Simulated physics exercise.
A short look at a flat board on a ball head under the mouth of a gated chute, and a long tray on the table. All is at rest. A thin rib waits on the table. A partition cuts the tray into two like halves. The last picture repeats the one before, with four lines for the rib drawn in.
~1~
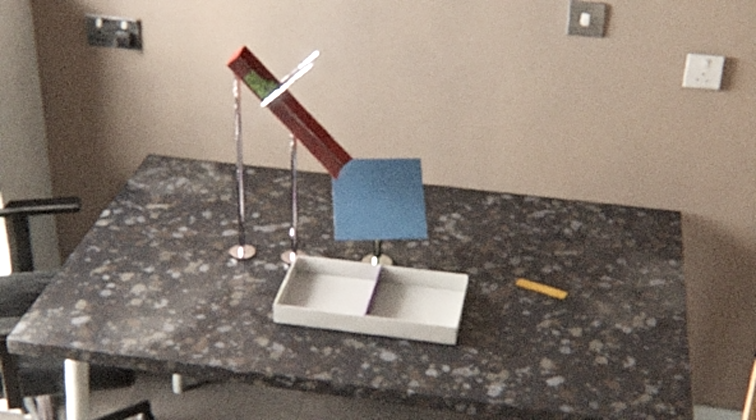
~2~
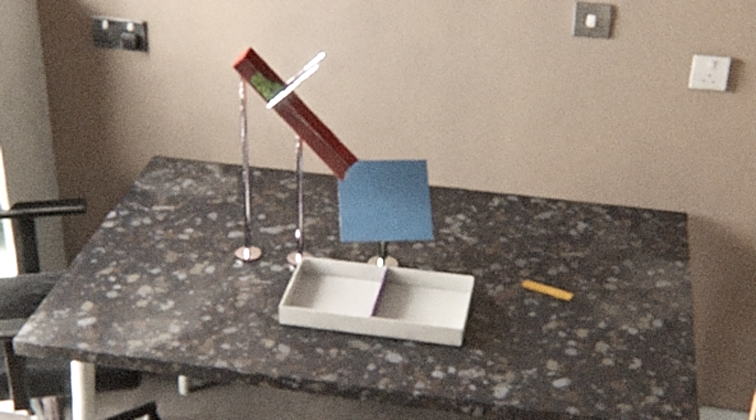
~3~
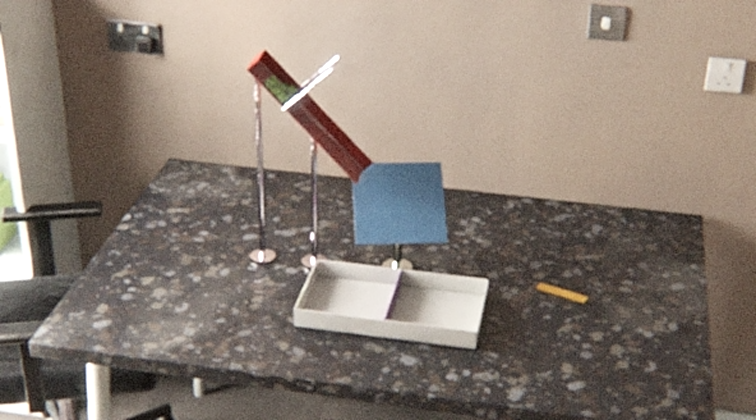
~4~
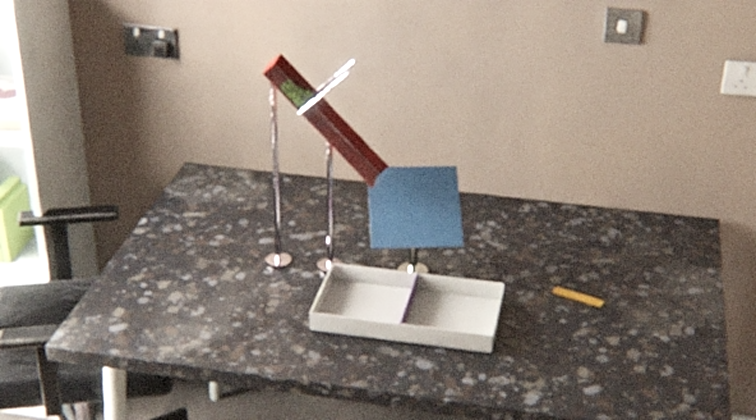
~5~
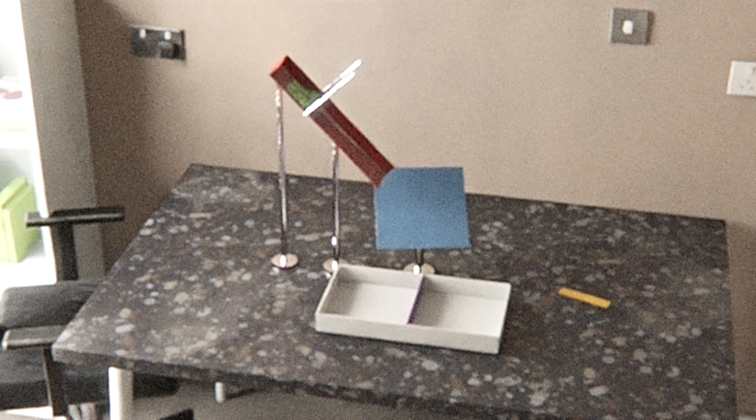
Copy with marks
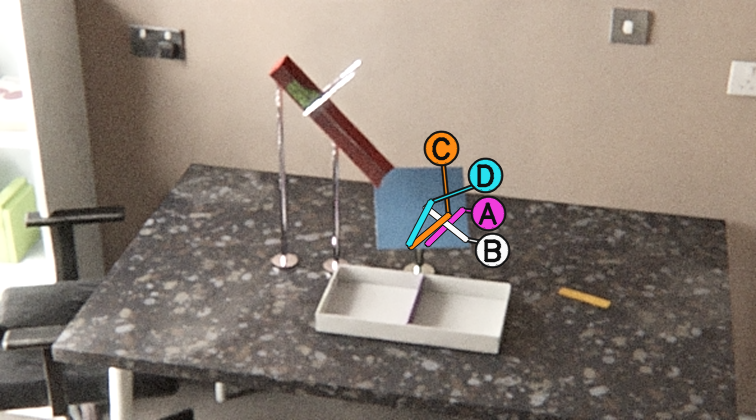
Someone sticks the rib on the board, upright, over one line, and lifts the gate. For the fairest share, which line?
Take A.
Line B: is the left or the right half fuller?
The right half.
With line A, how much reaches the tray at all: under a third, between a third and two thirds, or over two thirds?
Line A gives over two thirds.
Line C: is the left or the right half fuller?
Left.
On the marked copy, line A from (462, 210) to (427, 243); line B from (426, 207) to (465, 239); line C from (448, 215) to (411, 246); line D from (431, 202) to (409, 243).
With A, of what is caught, about two thirds in the left half, about a third in the right.
With B, of what is caught, a stray few in the left half, nearly all in the right.
With C, of what is caught, most in the left half, a small part in the right.
With D, of what is caught, most in the left half, a small part in the right.
